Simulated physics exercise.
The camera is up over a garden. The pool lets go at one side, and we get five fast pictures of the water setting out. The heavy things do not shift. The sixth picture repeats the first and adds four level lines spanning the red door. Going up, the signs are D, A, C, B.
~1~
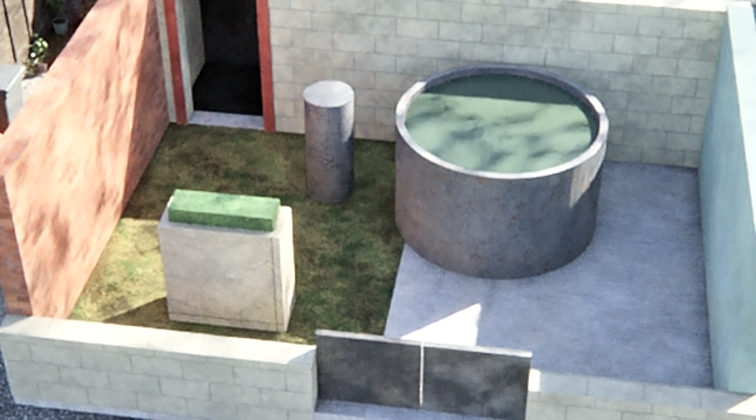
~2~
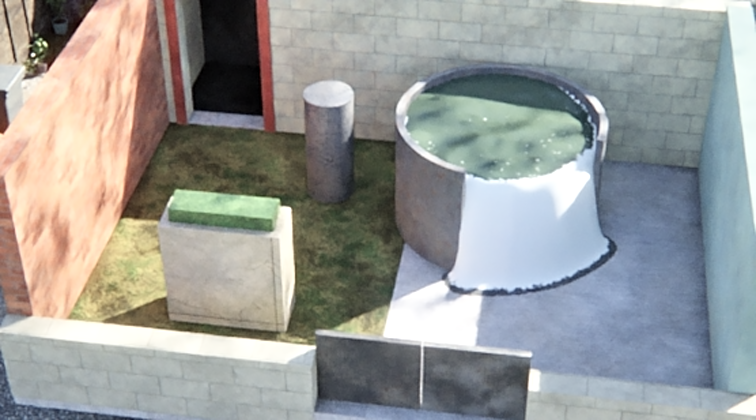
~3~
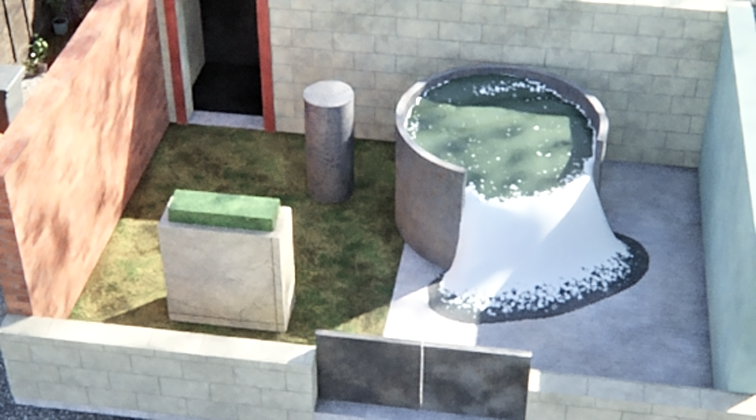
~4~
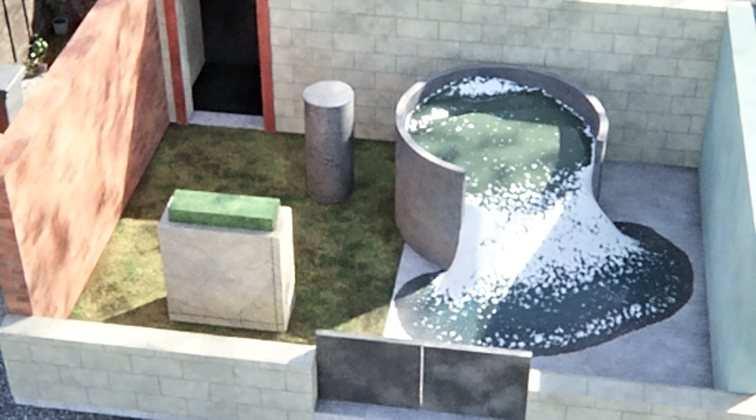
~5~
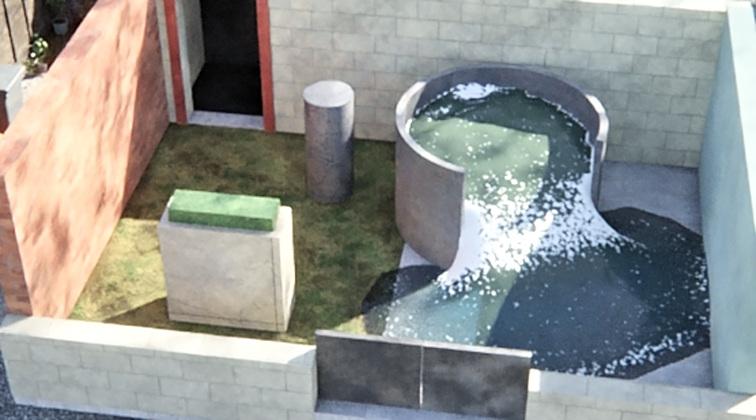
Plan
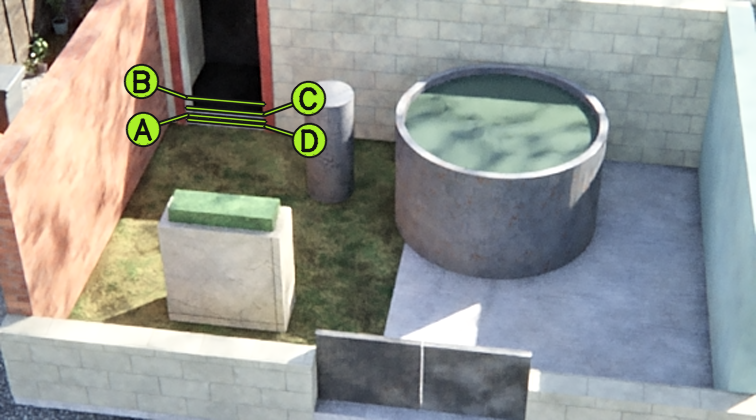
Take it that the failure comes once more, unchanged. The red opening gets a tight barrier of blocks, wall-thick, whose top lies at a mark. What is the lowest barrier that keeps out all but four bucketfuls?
Height C just does it.
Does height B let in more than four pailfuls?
No, that is safe.
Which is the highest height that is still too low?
A it is.
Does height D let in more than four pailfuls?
Yes, it does.
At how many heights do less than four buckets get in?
Two of the four.
On the marked copy, A at (226, 118); B at (224, 100); C at (225, 111); D at (226, 123); from the bottom up D, A, C, B.
Choosing A, about 10 bucketfuls get in.
Choosing B, nothing gets over.
Choosing C, a splash gets over, under a bucket.
Choosing D, dozens of bucketfuls pour in.
